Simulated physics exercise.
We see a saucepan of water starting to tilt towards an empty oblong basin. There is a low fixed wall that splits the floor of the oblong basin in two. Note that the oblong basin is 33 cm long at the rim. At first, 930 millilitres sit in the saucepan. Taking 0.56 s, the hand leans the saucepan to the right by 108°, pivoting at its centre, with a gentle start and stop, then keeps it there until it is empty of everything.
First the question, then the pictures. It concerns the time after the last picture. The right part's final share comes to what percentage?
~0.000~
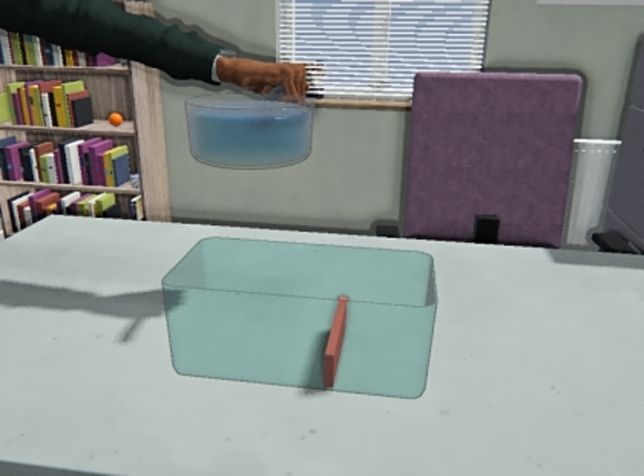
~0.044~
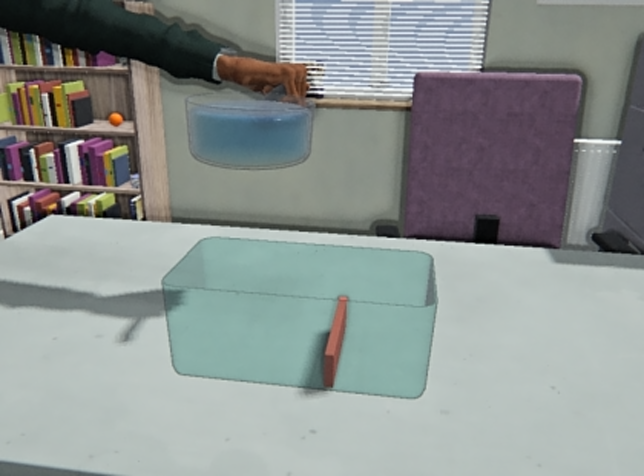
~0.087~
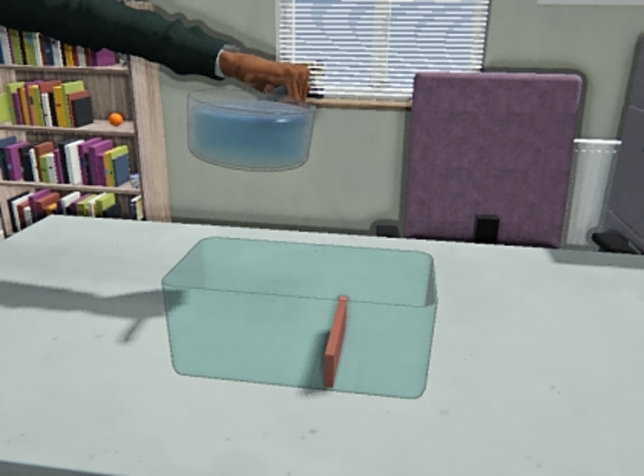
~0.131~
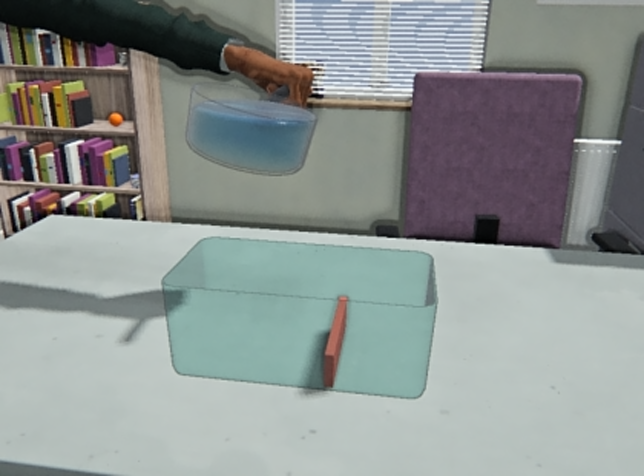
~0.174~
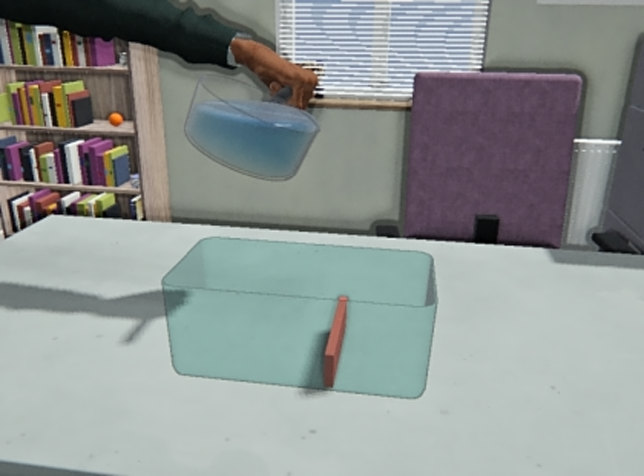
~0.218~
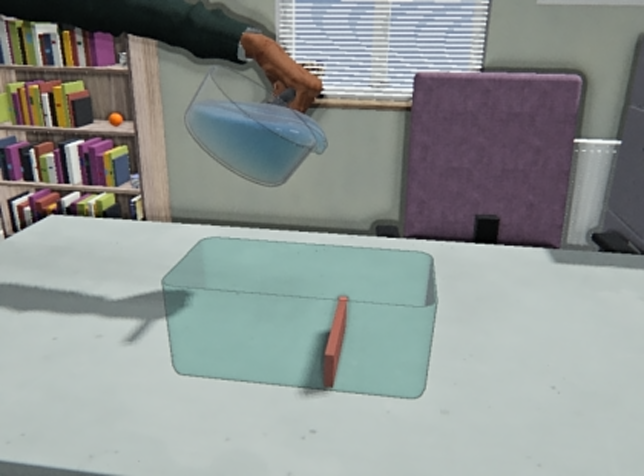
It comes to roughly 54 %.
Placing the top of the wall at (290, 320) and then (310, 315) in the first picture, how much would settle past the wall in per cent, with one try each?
The first try gives 85 percent and the second 80 percent.
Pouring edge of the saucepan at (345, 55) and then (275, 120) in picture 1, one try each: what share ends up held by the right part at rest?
75 per cent first, 25 per cent second.
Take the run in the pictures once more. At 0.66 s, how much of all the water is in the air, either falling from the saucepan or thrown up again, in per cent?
12 per cent or so.
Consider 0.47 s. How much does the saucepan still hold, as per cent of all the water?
Near 16 in a hundred.
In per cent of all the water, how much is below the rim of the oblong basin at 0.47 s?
The basin holds roughly 30 in a hundred parts at that moment.
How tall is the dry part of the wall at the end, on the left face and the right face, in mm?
36 mm left, 20 mm right.
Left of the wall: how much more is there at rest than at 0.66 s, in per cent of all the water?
It comes to near 20 per cent.
By 0.47 s the tilt is 101° and 15 per cent is still to pour, 1 is left of the wall and 29 right of it.
By 0.66 s the tilt is 108° and 2 per cent is still to pour, 22 is left of the wall and 64 right of it.
By 0.85 s the tilt is 108° and 0 per cent is still to pour, 39 is left of the wall and 56 right of it.
By 1.06 s the tilt is 108° and 0 per cent is still to pour, 43 is left of the wall and 54 right of it.
At rest 43 per cent lies left of the wall, 54 right of it and 3 outside.
